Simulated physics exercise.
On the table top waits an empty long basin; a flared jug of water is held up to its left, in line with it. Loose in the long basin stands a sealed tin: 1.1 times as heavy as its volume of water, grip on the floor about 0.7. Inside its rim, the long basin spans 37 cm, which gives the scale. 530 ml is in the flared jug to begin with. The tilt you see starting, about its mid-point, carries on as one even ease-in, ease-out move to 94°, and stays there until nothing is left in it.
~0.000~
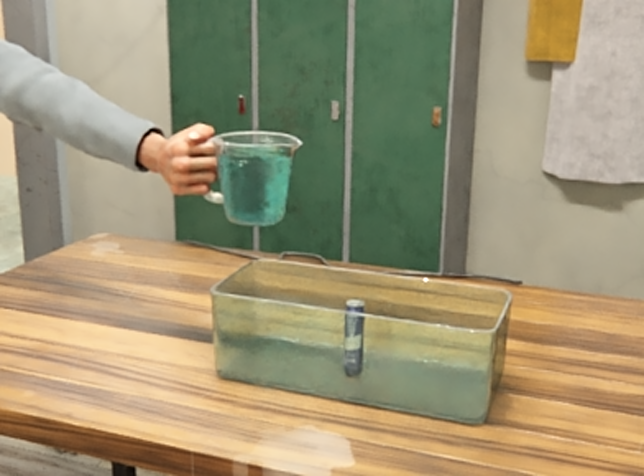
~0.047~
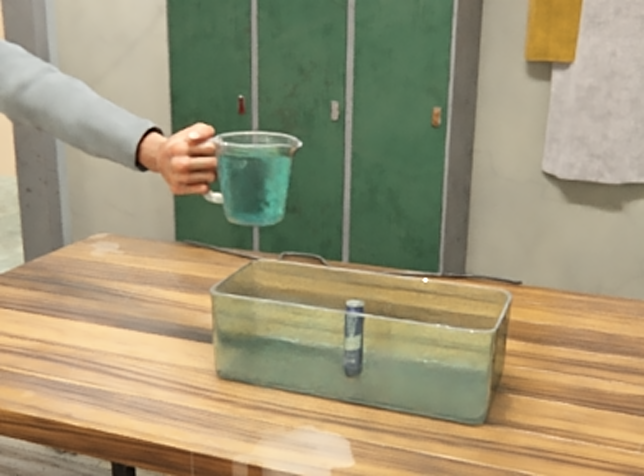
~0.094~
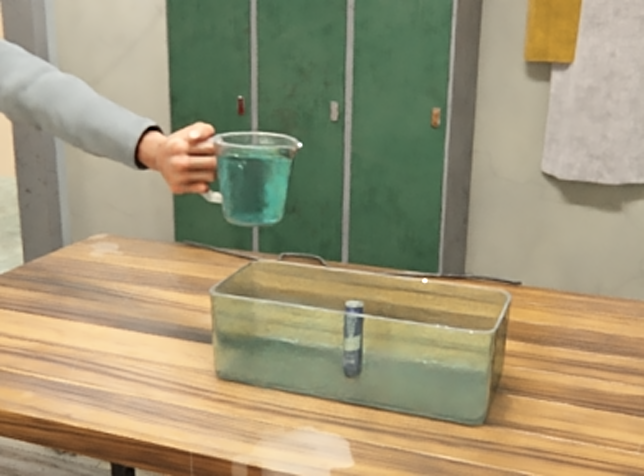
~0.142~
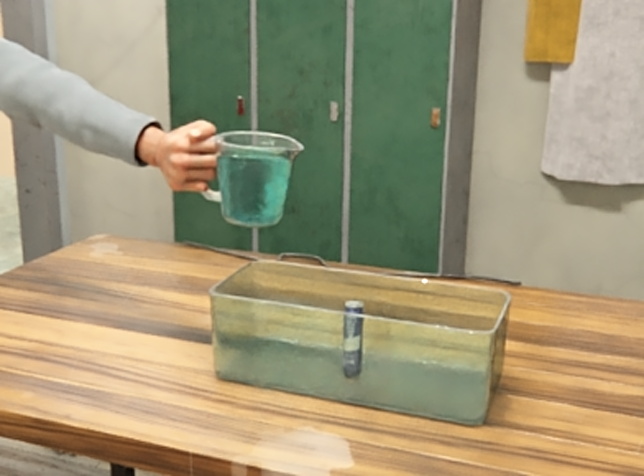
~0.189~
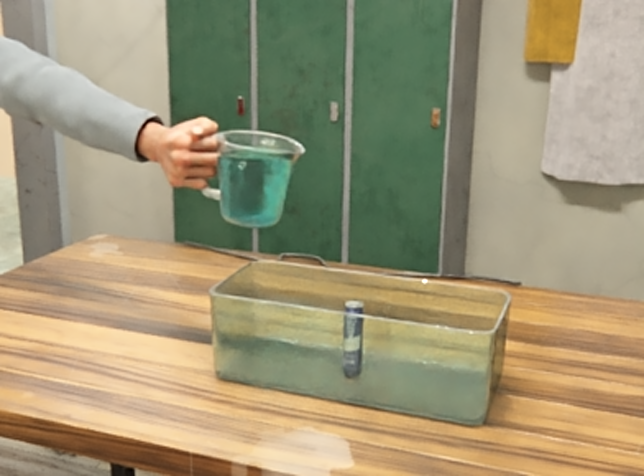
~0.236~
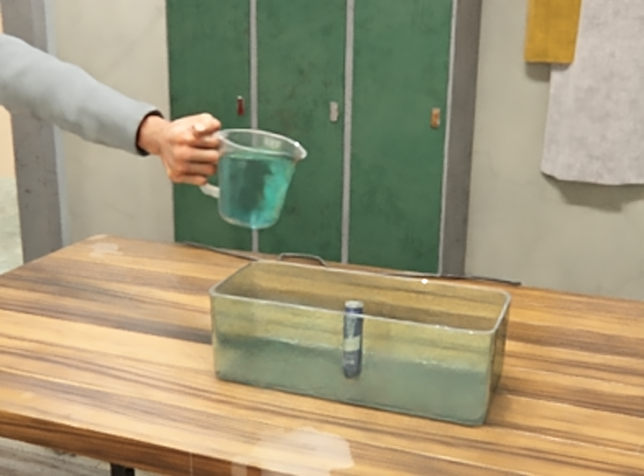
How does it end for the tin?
It ends up tipped.
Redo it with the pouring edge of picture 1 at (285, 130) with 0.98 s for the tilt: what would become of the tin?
After that, the tin overturns.
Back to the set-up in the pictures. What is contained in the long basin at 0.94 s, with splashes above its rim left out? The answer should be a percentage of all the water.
Near 52 in a hundred.
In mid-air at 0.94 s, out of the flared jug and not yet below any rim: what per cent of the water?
Around 20 percent of the liquid.
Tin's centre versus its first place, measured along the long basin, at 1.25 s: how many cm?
Roughly 8 cm.
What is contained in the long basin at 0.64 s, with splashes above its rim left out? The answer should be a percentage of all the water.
Roughly 4 percent of it.
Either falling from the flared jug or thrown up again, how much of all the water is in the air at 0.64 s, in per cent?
I'd say close to 18 per cent.
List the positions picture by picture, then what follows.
The first frame shows tilt 0°; pouring edge (300, 144); surface from (224, 148) to (292, 154); the long basin's rim runs from (233, 275) to (504, 312); the tin's top is at (355, 306).
The second frame shows tilt 0°; pouring edge (300, 144); surface from (224, 148) to (292, 154).
The third frame shows tilt 2°; pouring edge (301, 146); surface from (224, 149) to (292, 156).
The fourth frame shows tilt 4°; pouring edge (302, 149); surface from (225, 149) to (293, 157).
The fifth frame shows tilt 7°; pouring edge (303, 151); surface from (226, 149) to (295, 157).
The sixth frame shows tilt 10°; pouring edge (305, 155); surface from (227, 150) to (297, 158).
After 0.64 s the tilt is 60° and 78 per cent is still to pour; the tin stands where it began.
After 0.94 s the tilt is 90° and 28 per cent is still to pour; the tin stands where it began.
After 1.25 s the tilt is 94° and 3 per cent is still to pour; the tin lies on its side.
After 1.59 s the tilt is 94° and 0 per cent is still to pour; the tin lies on its side.
In the end the tin lies on its side.
